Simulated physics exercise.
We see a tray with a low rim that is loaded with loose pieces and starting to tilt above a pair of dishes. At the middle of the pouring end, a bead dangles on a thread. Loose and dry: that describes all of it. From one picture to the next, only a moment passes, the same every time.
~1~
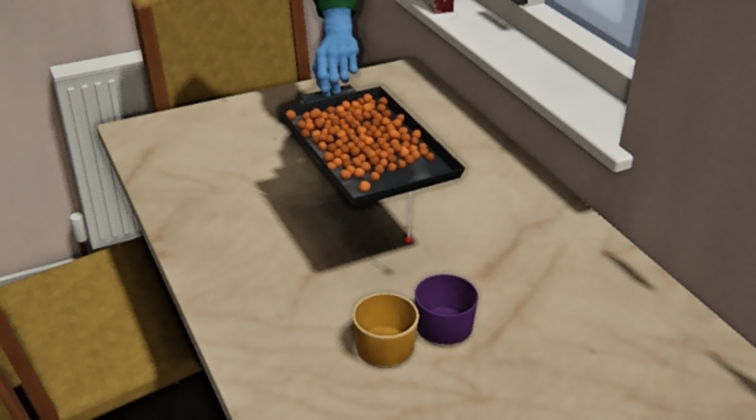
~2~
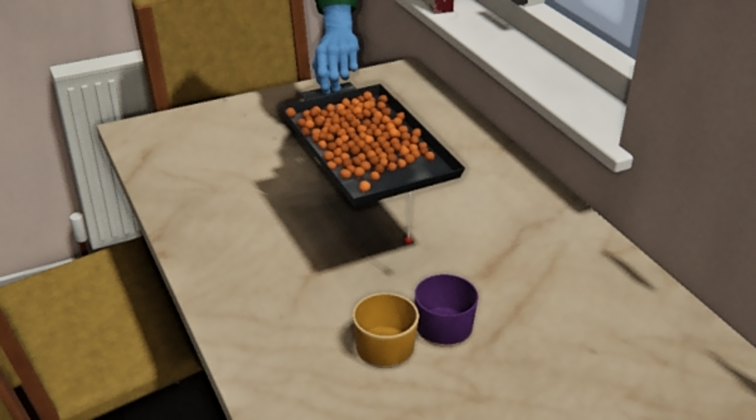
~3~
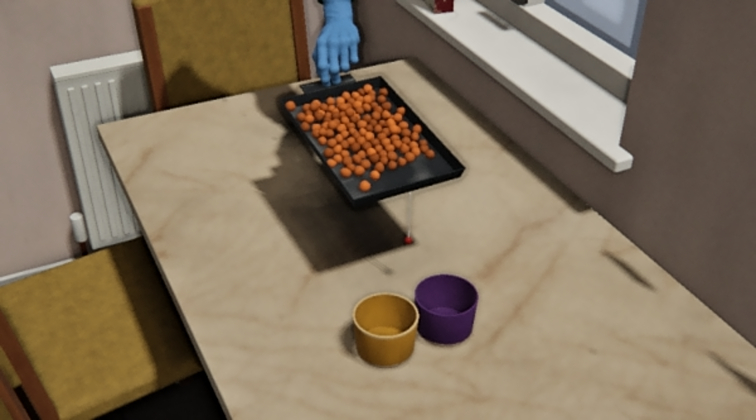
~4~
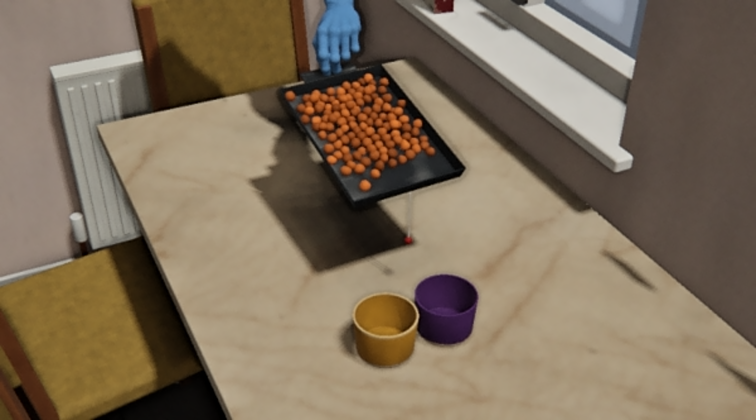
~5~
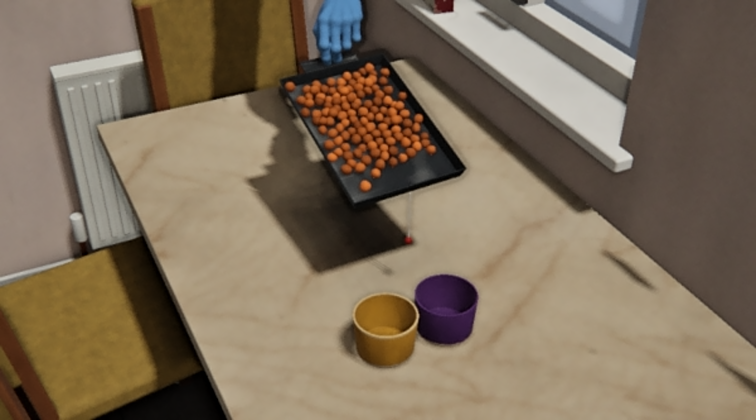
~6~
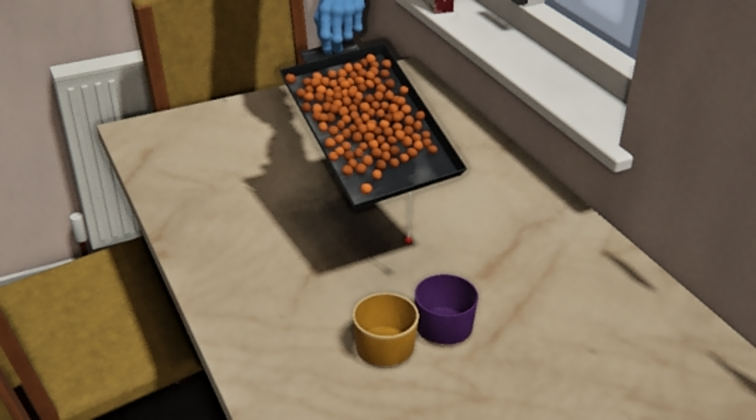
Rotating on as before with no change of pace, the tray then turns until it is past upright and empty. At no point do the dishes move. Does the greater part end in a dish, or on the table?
Watching it, the dishes let slip most of it.
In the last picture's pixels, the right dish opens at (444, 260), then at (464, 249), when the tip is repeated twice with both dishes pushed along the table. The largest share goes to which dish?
The left of the pair the first time, the left of the pair the second.
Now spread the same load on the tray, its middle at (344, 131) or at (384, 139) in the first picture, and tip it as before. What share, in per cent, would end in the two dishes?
Roughly 10 and 20 percent, in that order.
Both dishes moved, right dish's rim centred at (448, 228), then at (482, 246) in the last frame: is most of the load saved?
Together the dishes get less than a half first, then less than a half.
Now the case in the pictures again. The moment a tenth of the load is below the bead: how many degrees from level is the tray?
Tilt: Around 70 degrees.
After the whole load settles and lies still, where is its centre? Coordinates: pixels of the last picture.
Around (395, 299), give or take.
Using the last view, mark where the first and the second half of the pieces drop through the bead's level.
First roughly (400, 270), then roughly (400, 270).
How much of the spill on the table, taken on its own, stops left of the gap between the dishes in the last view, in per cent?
Roughly 70 in a hundred.
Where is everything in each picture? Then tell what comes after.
The first frame shows corners of the pouring end at (355, 196) and (461, 167), level; middle of the load at (363, 138), coated peanuts; left dish at (400, 349); right dish at (461, 328); bead on its thread at (408, 240).
The second frame shows corners of the pouring end at (355, 196) and (461, 167), level; middle of the load at (363, 137).
The third frame shows corners of the pouring end at (355, 197) and (461, 167), tipped barely, lowest at the left corner; middle of the load at (363, 133).
The fourth frame shows corners of the pouring end at (356, 198) and (462, 167), tipped a little, lowest at the left corner; middle of the load at (363, 127).
The fifth frame shows corners of the pouring end at (356, 200) and (462, 167), tipped a little, lowest at the left corner; middle of the load at (364, 122).
The sixth frame shows corners of the pouring end at (356, 201) and (463, 167), tipped clearly, lowest at the left corner; middle of the load at (365, 118), a small part on the move; left dish at (400, 349); right dish at (461, 328).
Soon after the last picture, tray tipped steeply; most on the tray; a stray few in the right dish; a small part outside both; a small part in the air.
A little later, tray tipped past a quarter turn; a small part on the tray; a stray few in the left dish; a small part in the right dish; most outside both; a small part in the air.
Later still, tray tipped past a quarter turn; a stray few in the left dish; a small part in the right dish; nearly all outside both.
At rest, tray tipped past a quarter turn; a stray few in the left dish; a small part in the right dish; nearly all outside both.
